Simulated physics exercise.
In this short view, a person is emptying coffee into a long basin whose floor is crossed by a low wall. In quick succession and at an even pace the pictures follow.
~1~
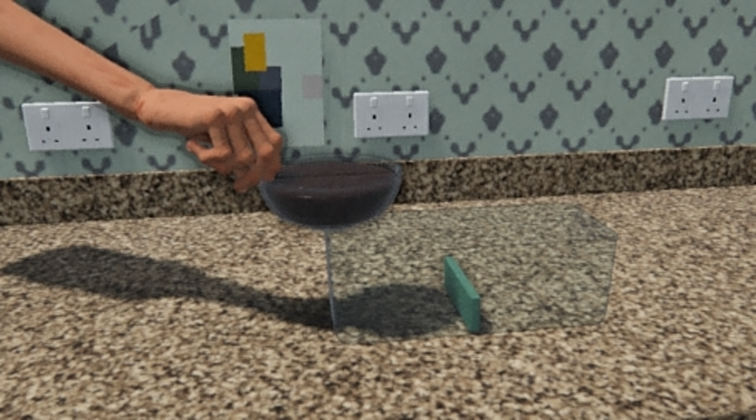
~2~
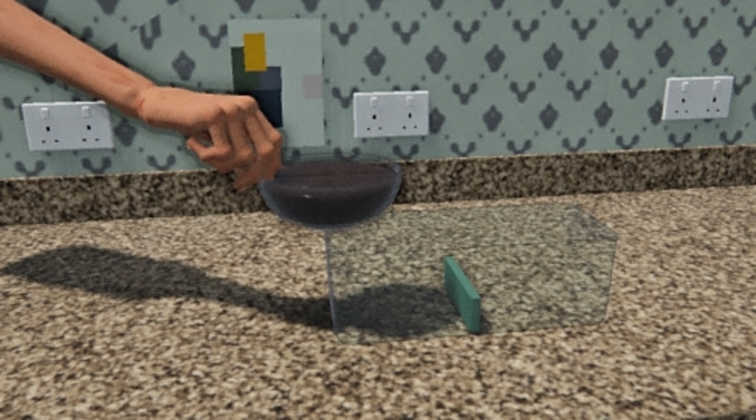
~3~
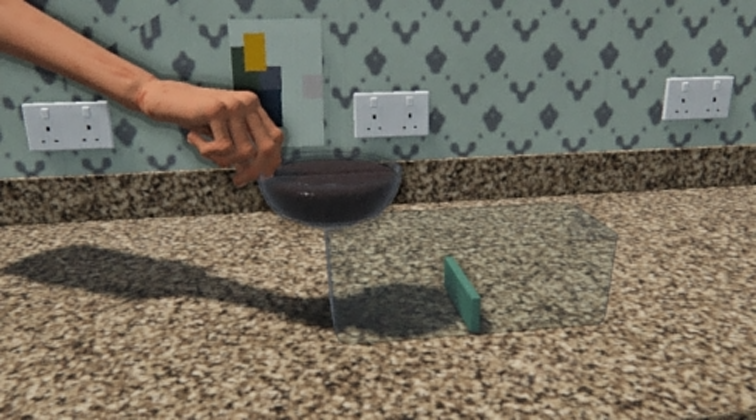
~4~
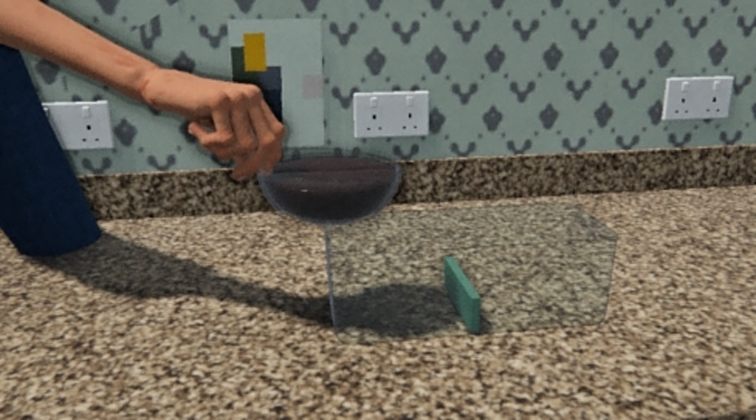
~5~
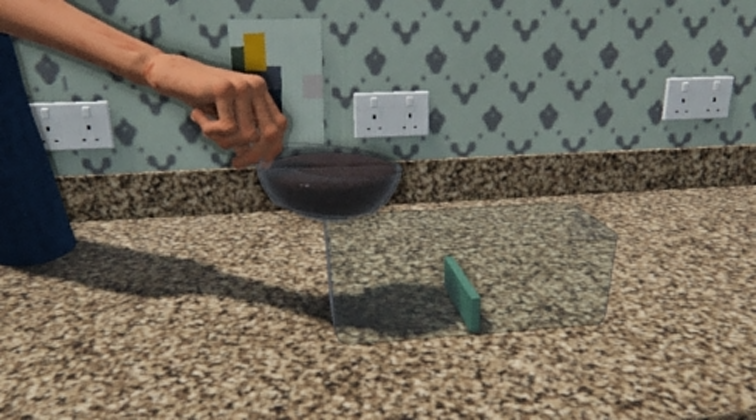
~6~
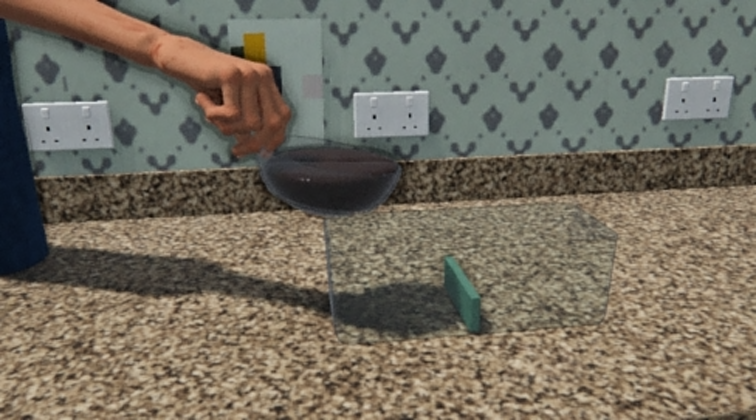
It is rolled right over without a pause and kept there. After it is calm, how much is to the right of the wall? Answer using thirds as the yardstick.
Over two thirds of it.
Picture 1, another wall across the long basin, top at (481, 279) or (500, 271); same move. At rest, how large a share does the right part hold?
Estimated: 50 % first, 10 % second.
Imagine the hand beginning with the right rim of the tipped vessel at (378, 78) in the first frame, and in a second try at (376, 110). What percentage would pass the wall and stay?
It comes to 80 % the first time and 70 % the second.
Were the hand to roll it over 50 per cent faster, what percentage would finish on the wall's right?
I'd say close to 70 per cent.
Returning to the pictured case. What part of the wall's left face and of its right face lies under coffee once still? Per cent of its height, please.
Once it settles, the left reaches around 20 and the right around 60.
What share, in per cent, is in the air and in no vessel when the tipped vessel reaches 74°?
Near 45 parts in a hundred.
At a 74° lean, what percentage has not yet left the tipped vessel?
Near 30 %.
A moment on, the tilt is 74° and 30 per cent is still to pour, 10 is left of the wall and 17 right of it.
Next, the tilt is 111° and 0 per cent is still to pour, 20 is left of the wall and 77 right of it.
Then the tilt is 117° and 0 per cent is still to pour, 21 is left of the wall and 78 right of it.
Later the tilt is 117° and 0 per cent is still to pour, 21 is left of the wall and 78 right of it.
In the end 21 per cent lies left of the wall, 78 right of it and 1 outside.
